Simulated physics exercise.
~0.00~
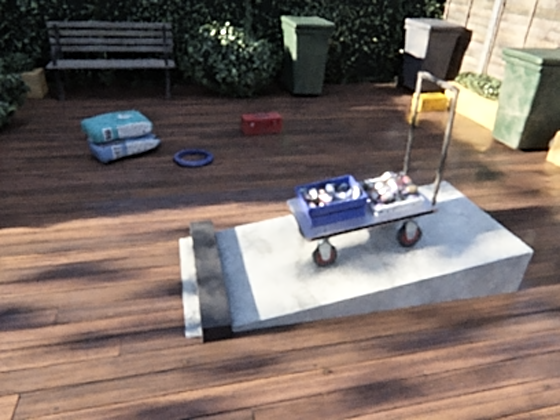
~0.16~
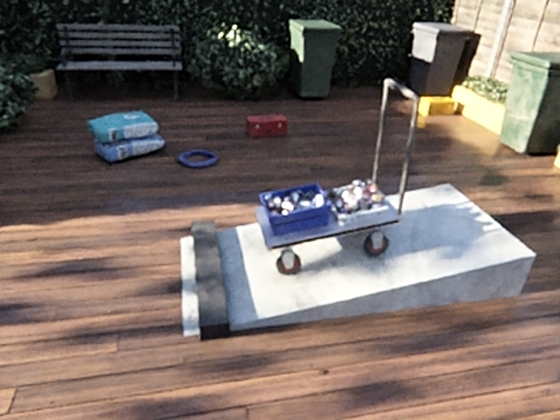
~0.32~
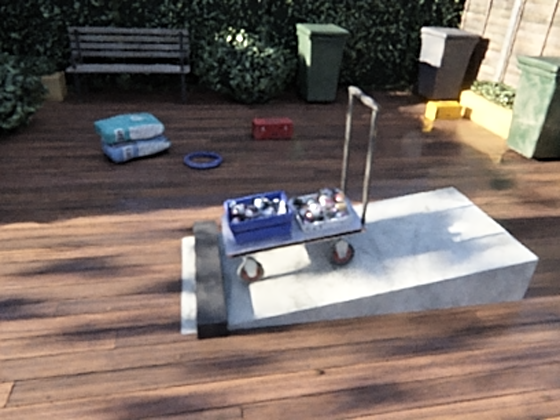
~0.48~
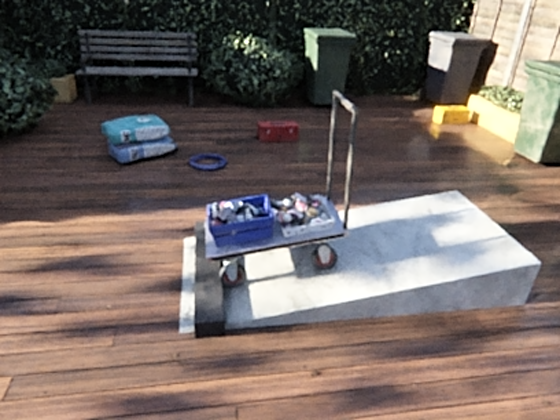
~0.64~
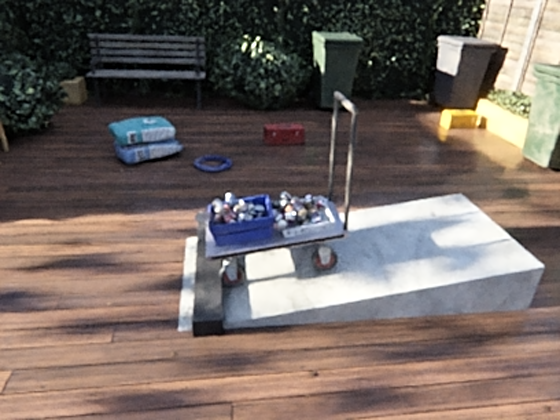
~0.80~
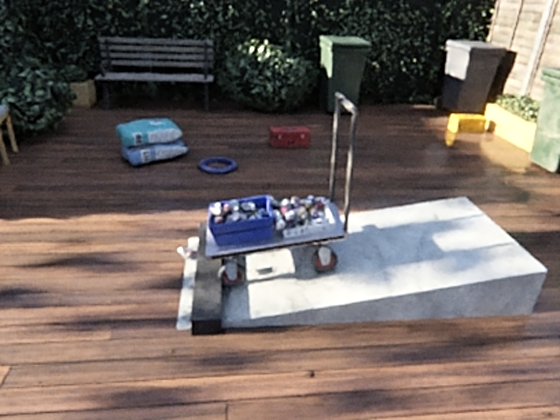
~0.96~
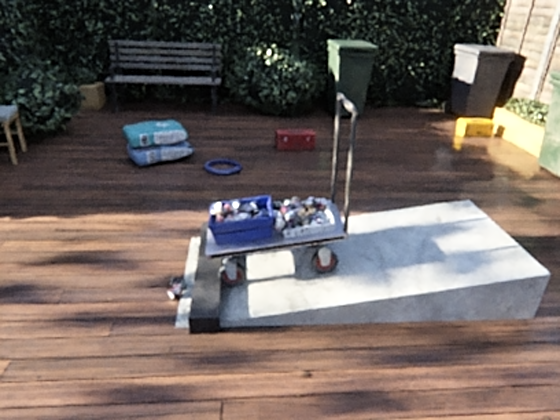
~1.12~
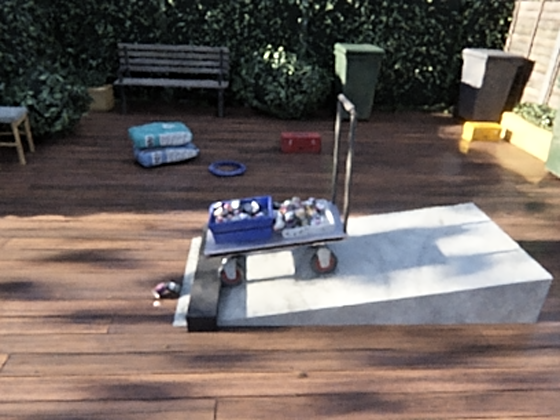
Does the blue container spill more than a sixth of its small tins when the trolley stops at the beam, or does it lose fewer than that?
It loses fewer than one in six of them. Only a small part of its load goes over, and most of the tins are still in the blue container at the end.
